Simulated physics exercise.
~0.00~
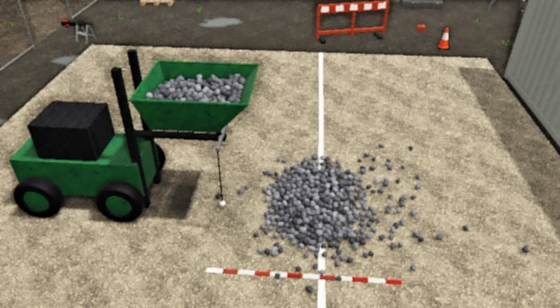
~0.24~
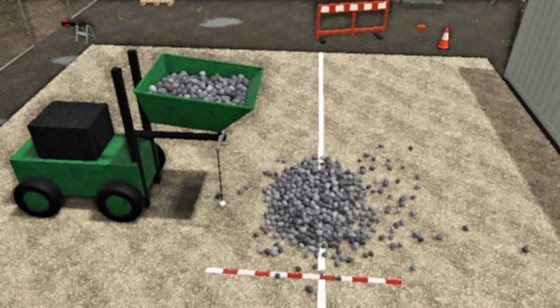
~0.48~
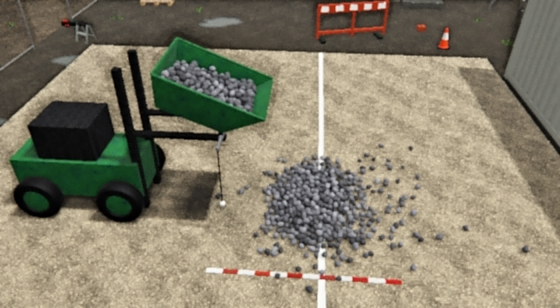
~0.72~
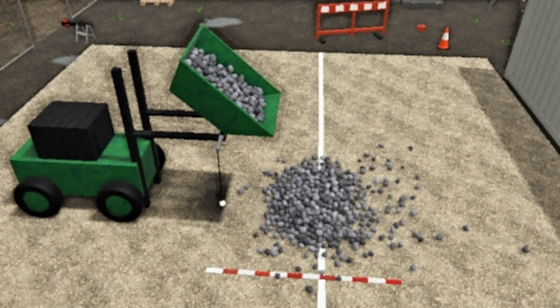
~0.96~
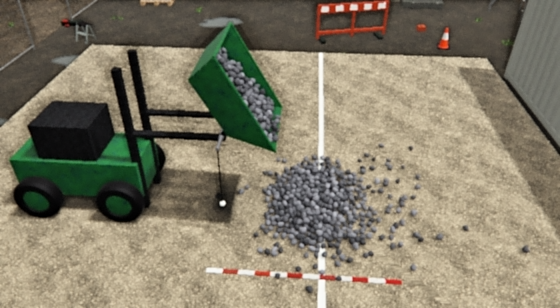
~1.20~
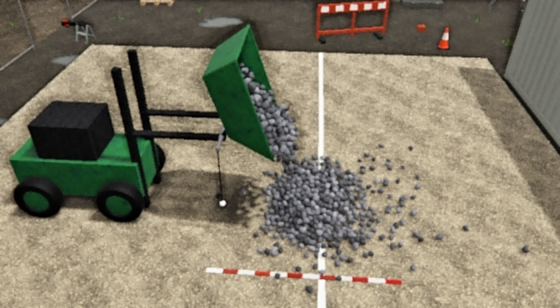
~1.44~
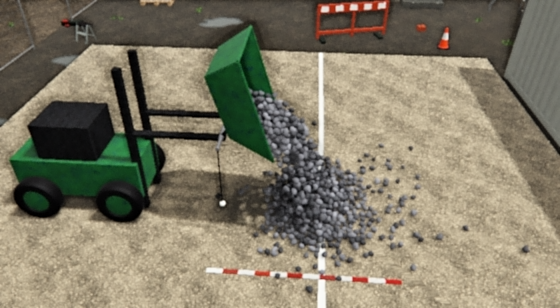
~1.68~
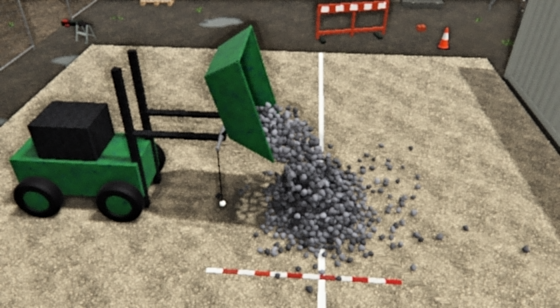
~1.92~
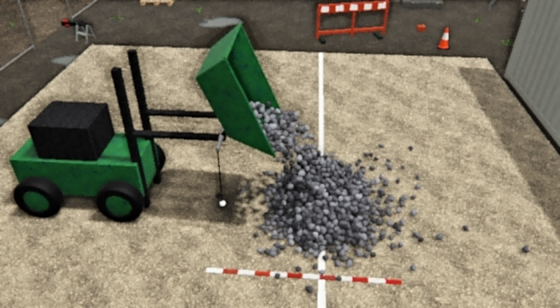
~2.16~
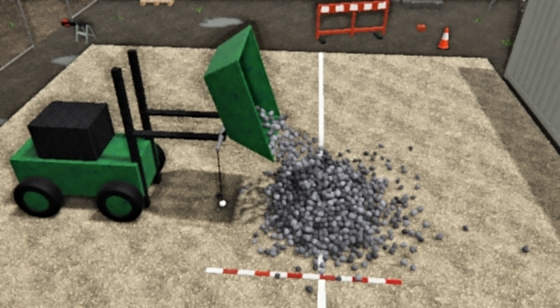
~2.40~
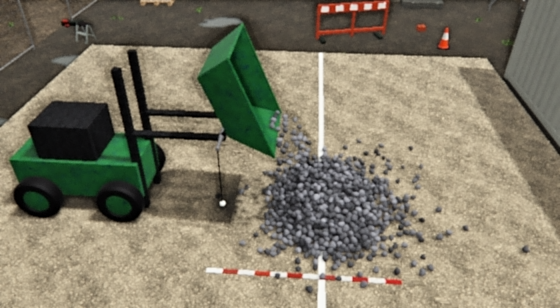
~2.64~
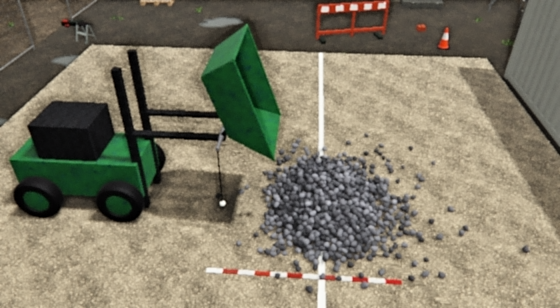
A green fork truck tilted its skip of grey stones steeply to the right, and they poured onto a loose pile lying across a white line. The skip jerked slightly back and forth until it was empty, leaving a bigger, wider heap across the line.
